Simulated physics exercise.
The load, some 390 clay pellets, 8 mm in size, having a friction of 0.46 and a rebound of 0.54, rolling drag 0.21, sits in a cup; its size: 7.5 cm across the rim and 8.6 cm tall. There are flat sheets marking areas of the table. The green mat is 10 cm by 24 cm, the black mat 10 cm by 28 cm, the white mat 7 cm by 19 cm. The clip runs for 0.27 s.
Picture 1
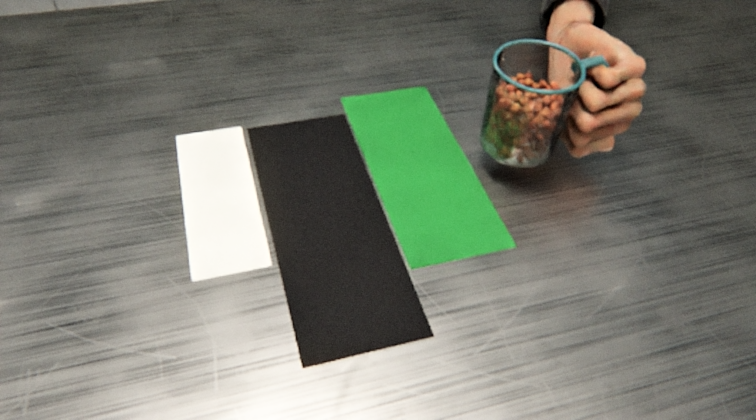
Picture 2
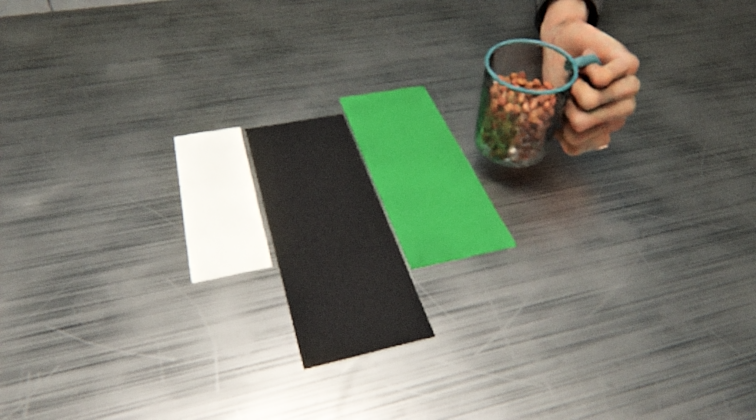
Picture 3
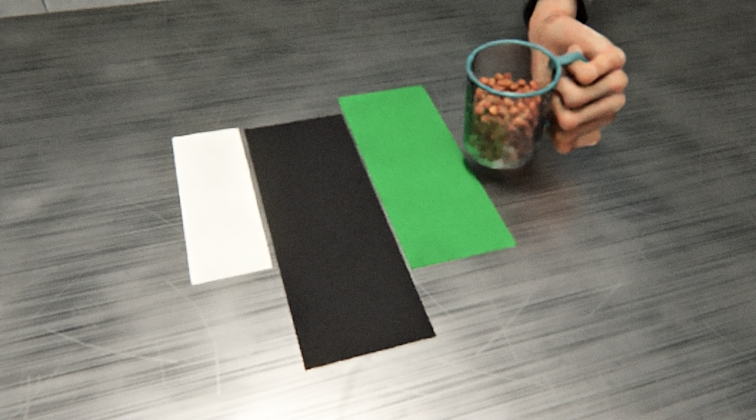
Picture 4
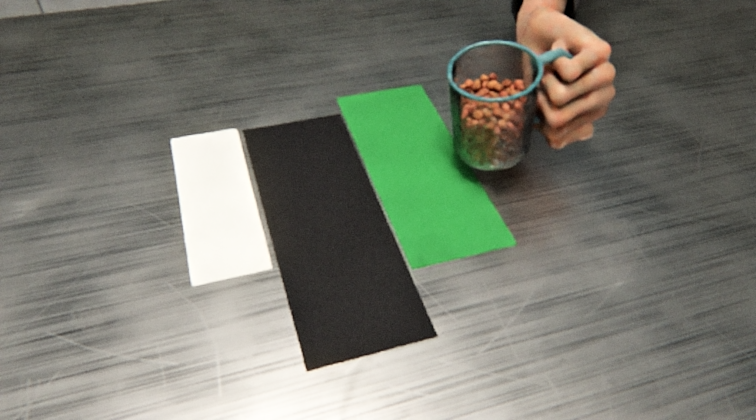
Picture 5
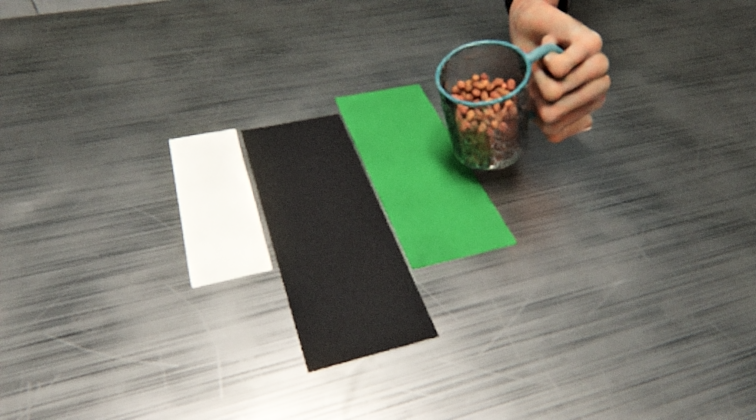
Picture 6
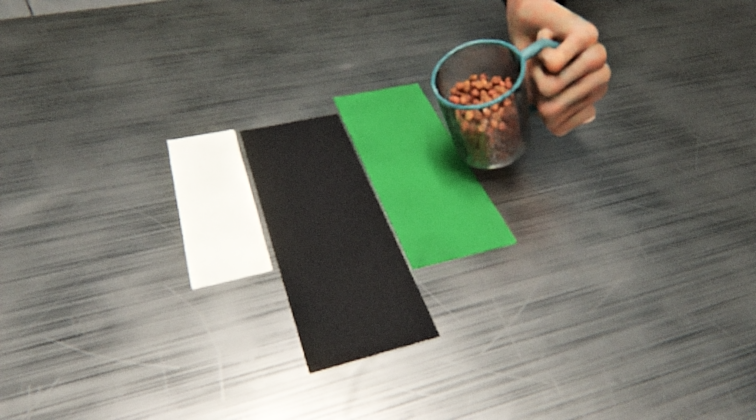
At first, a hand holds a clear cup of small reddish-brown pellets upright by its handle, to the right of green, black and white mats on a gray table. The hand moves the cup a short way left to the green mat's edge, tilting it leftward, and the tilt increases.
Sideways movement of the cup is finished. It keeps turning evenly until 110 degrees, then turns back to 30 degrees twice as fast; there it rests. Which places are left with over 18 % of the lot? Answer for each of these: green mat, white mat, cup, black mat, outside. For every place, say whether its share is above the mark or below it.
Going through them: Green mat is above the mark; white mat is below the mark; cup is above the mark; black mat is below the mark; outside is below the mark.
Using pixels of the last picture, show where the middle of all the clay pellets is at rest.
Near (453, 142).
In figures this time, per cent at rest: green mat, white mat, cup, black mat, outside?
Green mat 35; white mat 0; cup 60; black mat 5; outside 0.
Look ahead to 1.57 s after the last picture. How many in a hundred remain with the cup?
60 %.
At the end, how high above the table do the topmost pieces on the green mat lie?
I'd say close to 1.5 cm.
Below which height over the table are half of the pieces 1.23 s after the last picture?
Height: Some 4 cm.
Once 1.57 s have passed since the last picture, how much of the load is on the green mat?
35 per cent.
Then, 0.47 s after the last picture, tilt 70 degrees; cup 100 %; middle of all pieces on or above the table near (495, 113).
Then, 0.86 s after the last picture, tilt 109 degrees; green mat 5 %, cup 95 %; middle of all pieces on or above the table near (487, 118).
Then, 1.23 s after the last picture, tilt 57 degrees; green mat 35 %, cup 60 %, black mat 5 %; middle of all pieces on or above the table near (445, 146).
Then, 1.57 s after the last picture, tilt 30 degrees; green mat 35 %, cup 60 %, black mat 5 %; middle of all pieces on or above the table near (442, 147).
In the end, green mat 35 %, white mat 0 %, cup 60 %, black mat 5 %, outside 0 %.
